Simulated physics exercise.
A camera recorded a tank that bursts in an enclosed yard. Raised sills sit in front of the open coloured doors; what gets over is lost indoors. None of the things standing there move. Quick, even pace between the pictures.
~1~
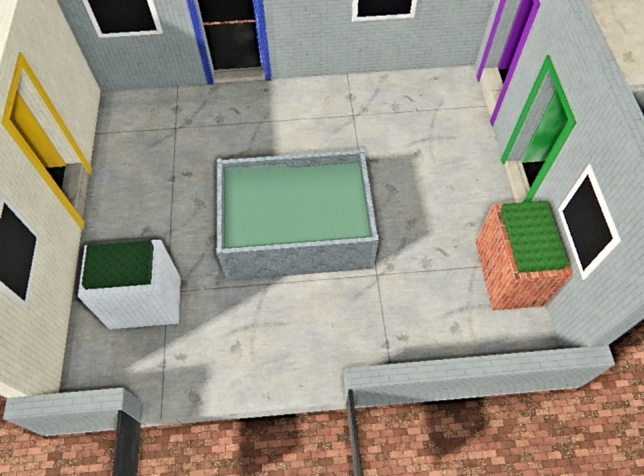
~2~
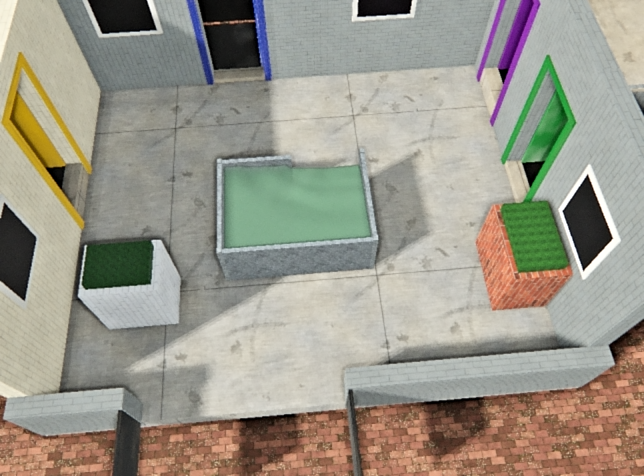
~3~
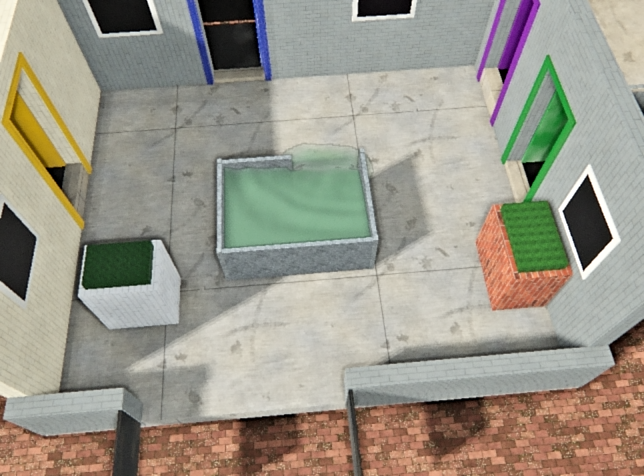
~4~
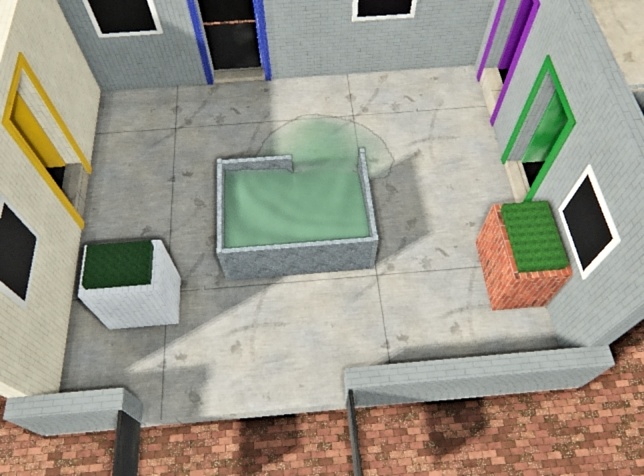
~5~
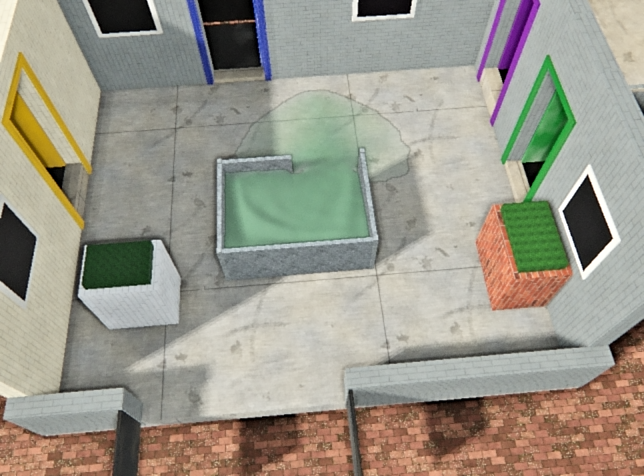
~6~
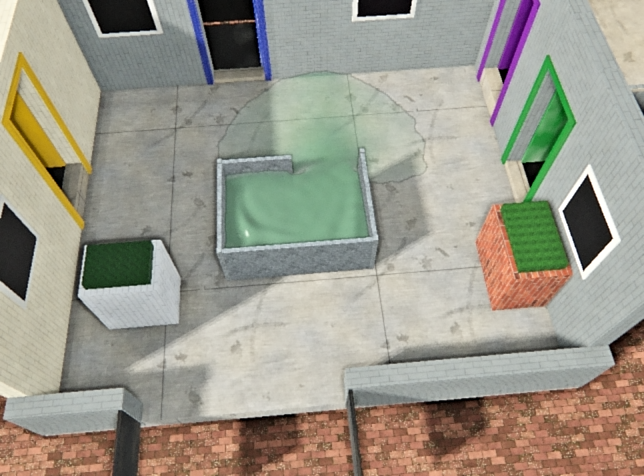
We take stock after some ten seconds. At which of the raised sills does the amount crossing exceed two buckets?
At the blue door it exceeds two buckets; at the yellow door it does not exceed two buckets; at the green door it does not exceed two buckets; at the purple door it does not exceed two buckets.
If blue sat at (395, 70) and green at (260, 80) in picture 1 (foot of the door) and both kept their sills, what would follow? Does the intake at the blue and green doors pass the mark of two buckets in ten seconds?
Door by door: Blue is swamped, green is swamped.
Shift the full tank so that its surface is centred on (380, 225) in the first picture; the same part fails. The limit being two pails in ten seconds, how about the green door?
Briefly, green remains below.
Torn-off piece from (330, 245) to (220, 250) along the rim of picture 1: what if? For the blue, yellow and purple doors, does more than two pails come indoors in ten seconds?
Going through them, the blue one falls below the cutoff, the yellow one falls below the cutoff, the purple one falls below the cutoff.
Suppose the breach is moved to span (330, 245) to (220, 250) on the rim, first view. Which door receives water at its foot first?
The yellow one.
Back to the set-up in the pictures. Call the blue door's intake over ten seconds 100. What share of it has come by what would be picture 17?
Share by then: About 50 in a hundred.
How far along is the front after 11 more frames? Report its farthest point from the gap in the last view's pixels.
The farthest wet point should be near (101, 94).
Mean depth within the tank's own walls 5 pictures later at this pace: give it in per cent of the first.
Near 58 in a hundred.
A moment on, water covers 25 % of the floor; the blue door under two buckets in, the yellow door not reached, the green door not reached, the purple door not reached.
Next, water covers 30 % of the floor; the blue door over two buckets in, the yellow door not reached, the green door not reached, the purple door wet at the sill, nothing in.
Then, water covers 50 % of the floor; the blue door over two buckets in, the yellow door wet at the sill, nothing in, the green door wet at the sill, nothing in, the purple door under two buckets in.
Later, water covers 80 % of the floor; the blue door over two buckets in, the yellow door wet at the sill, nothing in, the green door under two buckets in, the purple door under two buckets in.
In the end, water covers 95 % of the floor; the blue door over two buckets in, the yellow door wet at the sill, nothing in, the green door under two buckets in, the purple door under two buckets in.
